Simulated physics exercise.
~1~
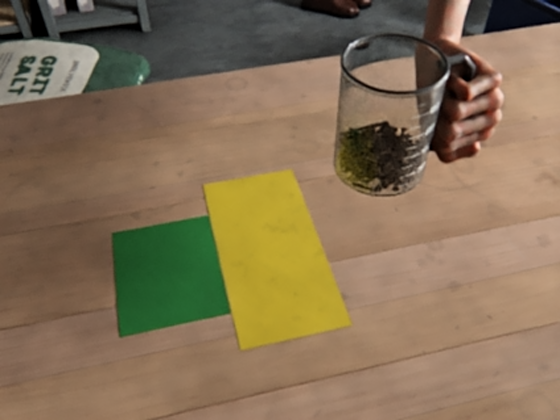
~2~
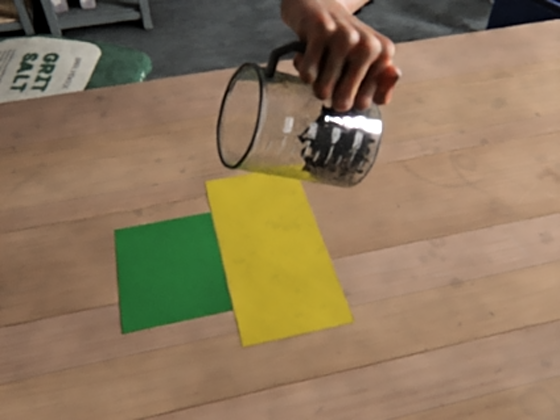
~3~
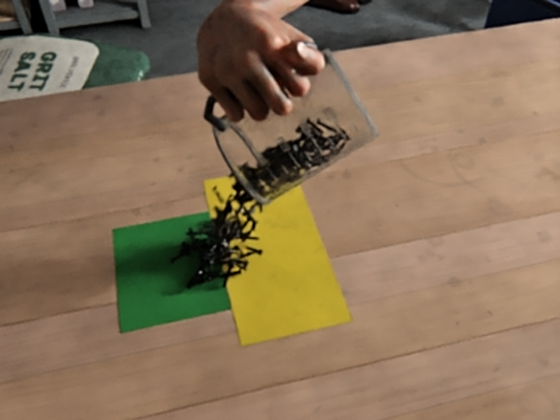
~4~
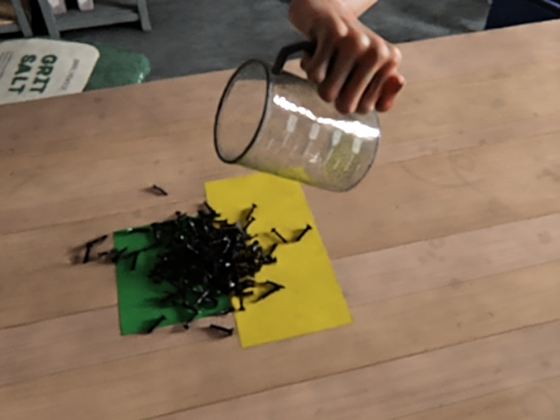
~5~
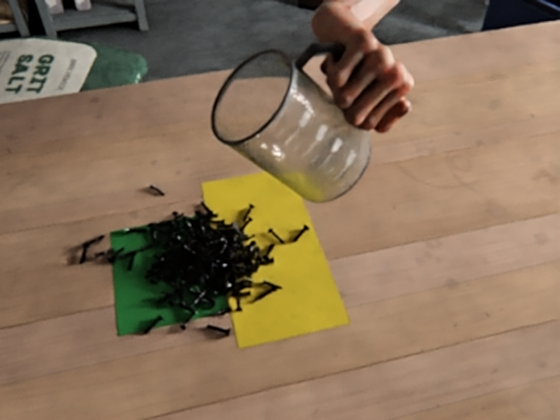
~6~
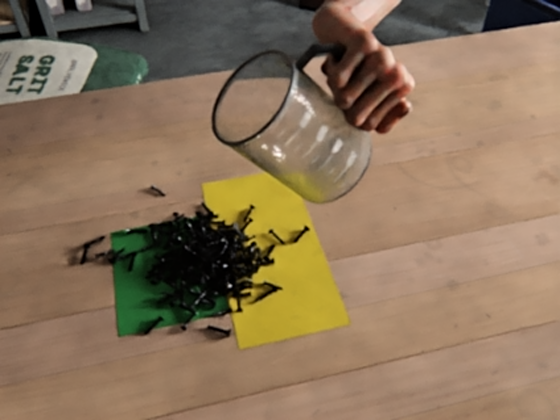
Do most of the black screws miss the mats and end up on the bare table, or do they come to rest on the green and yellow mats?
Most of them come to rest on the green and yellow mats, with a good share on each. Only a few lie on the bare table, and the jug is left empty.
